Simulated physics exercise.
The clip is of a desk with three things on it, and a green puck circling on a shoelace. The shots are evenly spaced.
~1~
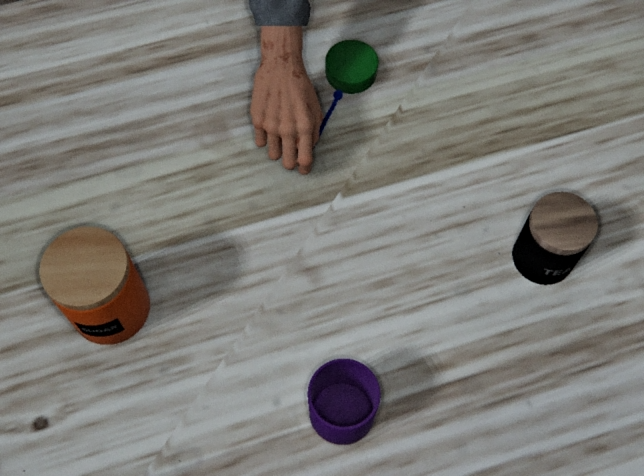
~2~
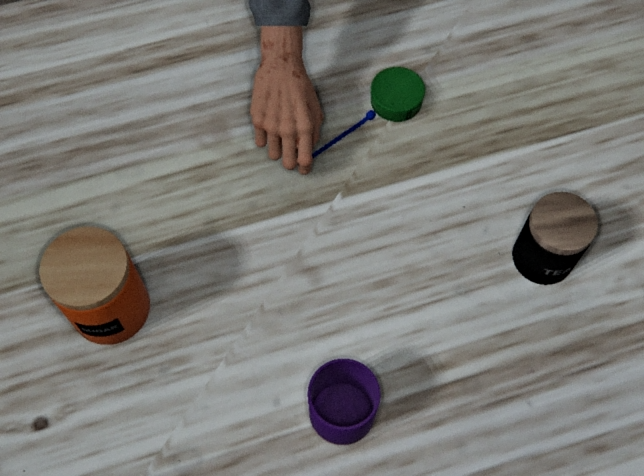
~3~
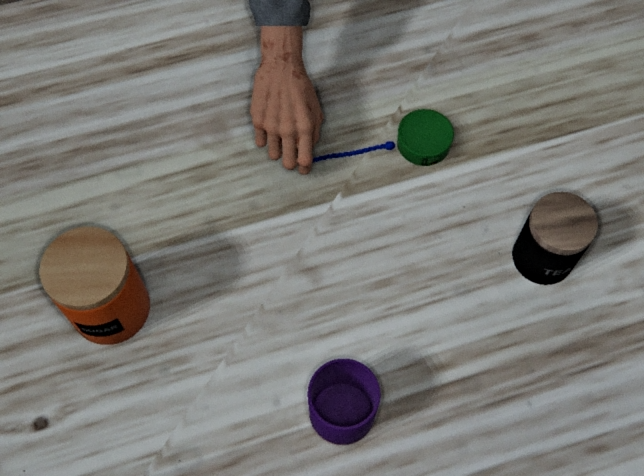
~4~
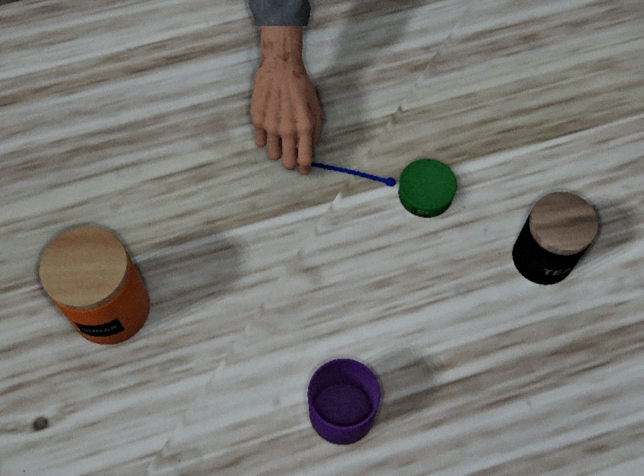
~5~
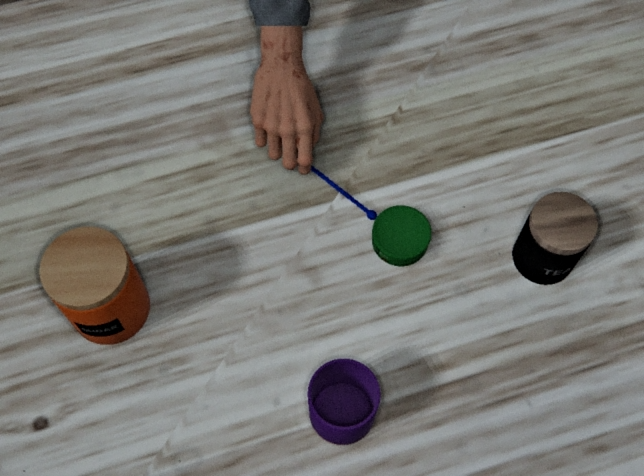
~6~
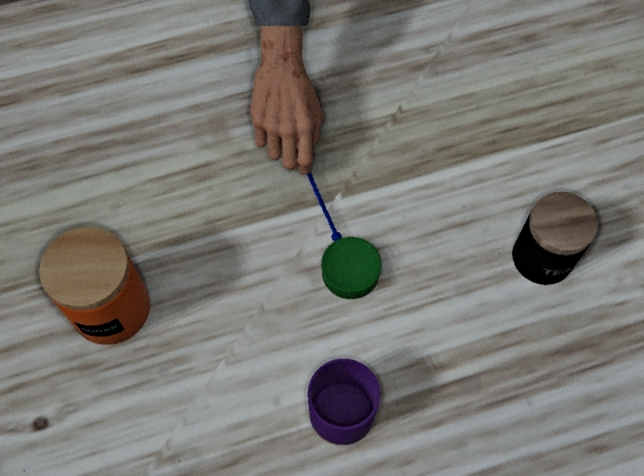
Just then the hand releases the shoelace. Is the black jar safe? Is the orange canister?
The black jar stays untouched; the orange canister gets hit.
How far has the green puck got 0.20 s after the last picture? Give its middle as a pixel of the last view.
At about (176, 311).
Then, 0.08 s on from there, puck near (232, 292).
Then, 0.20 s on from there, puck near (176, 311); orange canister tapped.
In the end, puck near (177, 312); orange canister tapped. The black jar remains clear and the orange canister takes the knock.
